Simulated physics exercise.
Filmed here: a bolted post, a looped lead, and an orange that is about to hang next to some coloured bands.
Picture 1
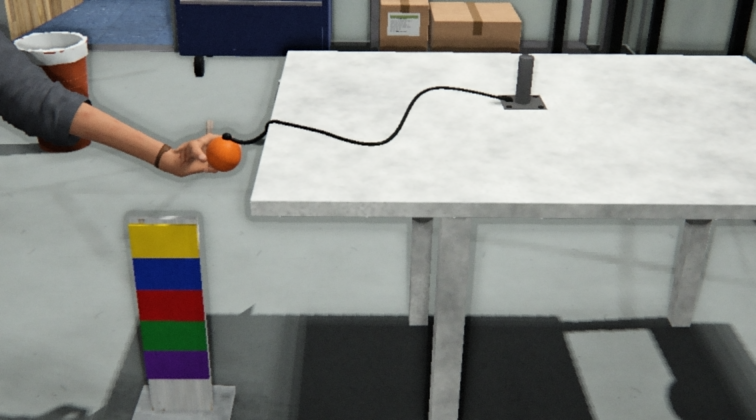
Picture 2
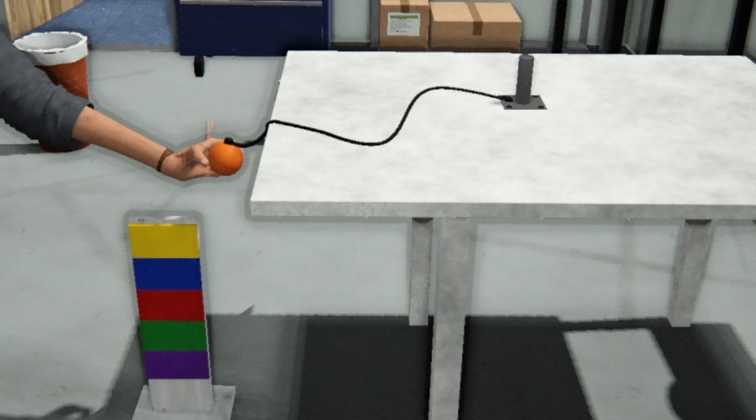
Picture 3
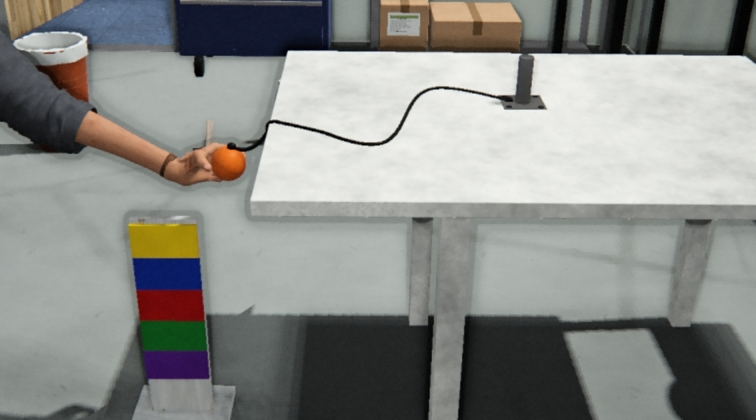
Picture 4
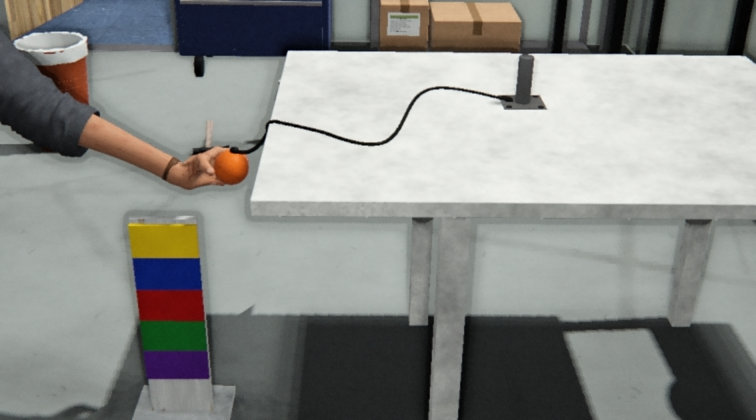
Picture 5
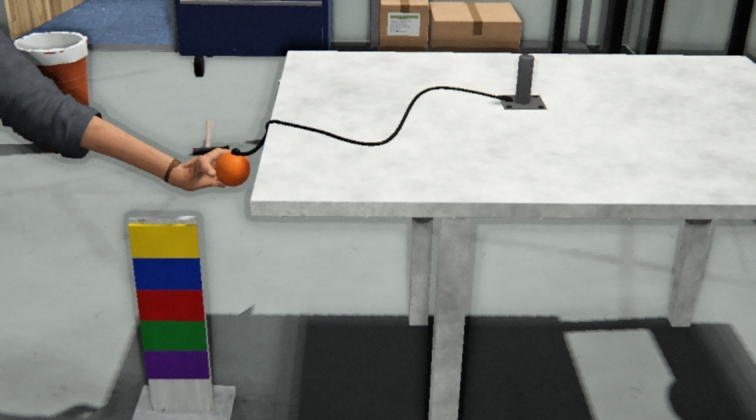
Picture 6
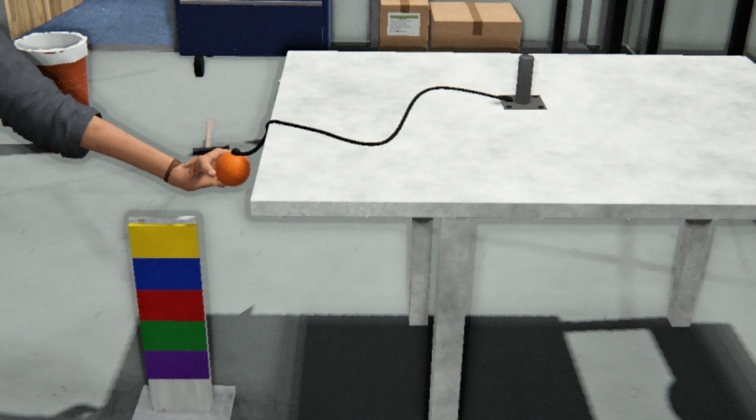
A hand held an orange ball on a black cord beside a pale table, above a post with coloured bands, and shifted it very slightly down and to the right while the cord barely moved.
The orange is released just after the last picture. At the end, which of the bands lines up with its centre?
The band that lines up is red.
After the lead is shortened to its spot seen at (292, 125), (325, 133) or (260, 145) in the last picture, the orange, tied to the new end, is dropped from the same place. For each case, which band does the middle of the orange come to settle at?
Try by try, the answer is yellow; none, it hangs higher; blue.
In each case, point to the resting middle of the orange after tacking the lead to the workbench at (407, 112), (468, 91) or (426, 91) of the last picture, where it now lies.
Those spots come out as (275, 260), (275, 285) and (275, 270).
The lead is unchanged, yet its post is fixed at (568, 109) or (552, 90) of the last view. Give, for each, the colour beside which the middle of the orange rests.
Try one - blue; try two - blue.
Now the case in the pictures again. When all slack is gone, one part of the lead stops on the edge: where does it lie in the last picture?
You'll find it close to (389, 140).
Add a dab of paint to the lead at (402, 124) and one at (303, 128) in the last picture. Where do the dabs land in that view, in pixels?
First: (317, 111). Second: (274, 203).
Soon after, orange near (266, 288); level with red.
After that, orange near (280, 292); level with red.
In the end, orange near (278, 295); level with red. At red.
